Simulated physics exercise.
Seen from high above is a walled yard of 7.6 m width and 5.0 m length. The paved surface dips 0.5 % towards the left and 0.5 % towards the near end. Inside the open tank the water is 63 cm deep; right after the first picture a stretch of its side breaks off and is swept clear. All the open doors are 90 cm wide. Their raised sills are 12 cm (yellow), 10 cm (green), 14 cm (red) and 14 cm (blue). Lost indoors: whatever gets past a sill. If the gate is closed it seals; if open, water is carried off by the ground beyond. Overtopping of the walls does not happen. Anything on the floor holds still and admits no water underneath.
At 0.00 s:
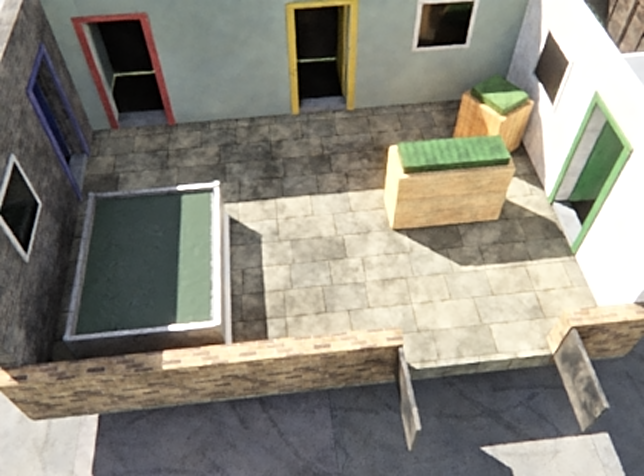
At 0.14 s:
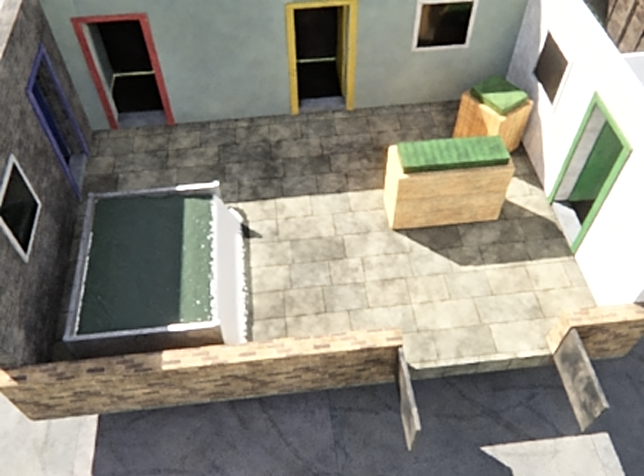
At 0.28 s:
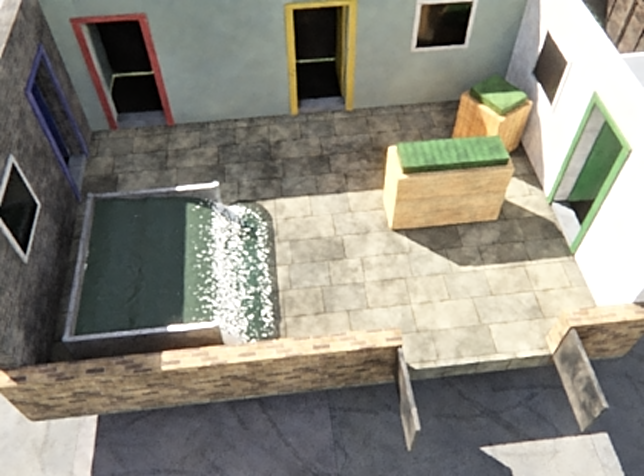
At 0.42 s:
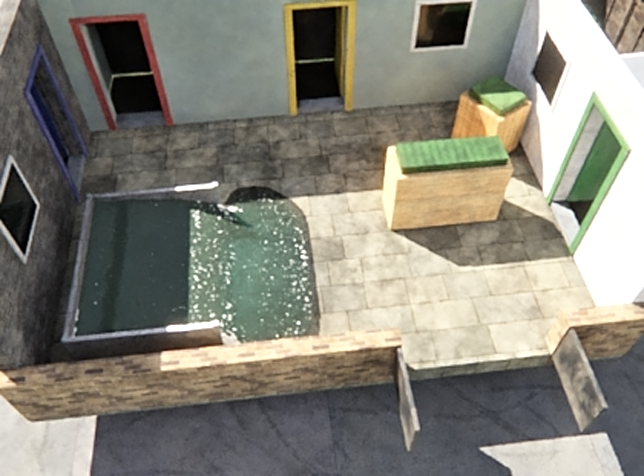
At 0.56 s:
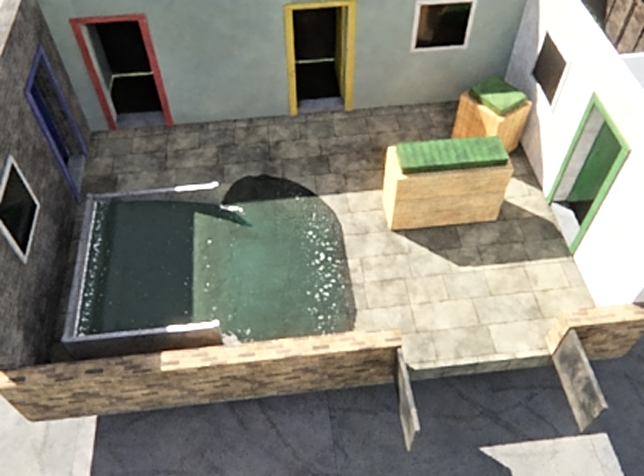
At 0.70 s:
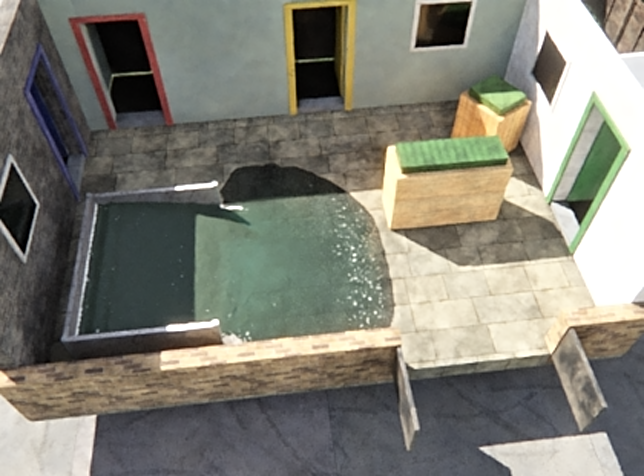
Water burst out through the right side of the open tank on the left, foamed onto the paving, and spread rightward across the walled yard, nearing the wooden block with the green top.
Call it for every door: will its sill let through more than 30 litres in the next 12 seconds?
Yellow door - it will not, green door - it will, red door - it will not, blue door - it will not.
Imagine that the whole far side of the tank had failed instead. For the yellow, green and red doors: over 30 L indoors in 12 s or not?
Yellow door doesn't reach it, green door doesn't reach it, red door surpasses it.
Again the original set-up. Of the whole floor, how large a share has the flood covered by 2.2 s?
I'd say around 65 %.
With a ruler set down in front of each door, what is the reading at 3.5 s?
Depths in centimetres - yellow: 6, green: 21, red: 0, blue: 0.
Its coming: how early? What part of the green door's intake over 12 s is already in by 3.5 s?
Estimate: Around 65 per cent.
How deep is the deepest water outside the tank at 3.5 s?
Depth: Approx. 28 cm.
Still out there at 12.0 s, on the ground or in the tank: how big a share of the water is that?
That would be close to 66 per cent.
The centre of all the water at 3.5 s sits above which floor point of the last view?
The water's centre is around (379, 247).
After 1.4 s water covers 45 % of the floor and is deepest (33 cm) near (383, 219); yellow door not reached, green door not reached, red door not reached, blue door not reached.
After 2.2 s water covers 65 % of the floor and is deepest (37 cm) near (601, 319); yellow door 3 cm at the sill, 0 L in, green door 20 cm at the sill, 27 L in, red door not reached, blue door not reached.
After 3.5 s water covers 70 % of the floor and is deepest (28 cm) near (565, 268); yellow door 6 cm at the sill, 0 L in, green door 21 cm at the sill, 107 L in, red door not reached, blue door not reached.
After 7.0 s water covers 80 % of the floor and is deepest (12 cm) near (311, 125); yellow door 12 cm at the sill, 0 L in, green door 11 cm at the sill, 165 L in, red door 1 cm at the sill, 0 L in, blue door not reached.
After 12.0 s water covers 95 % of the floor and is deepest (16 cm) near (45, 392); yellow door 3 cm at the sill, 1 L in, green door 3 cm at the sill, 167 L in, red door 6 cm at the sill, 0 L in, blue door 7 cm at the sill, 0 L in.
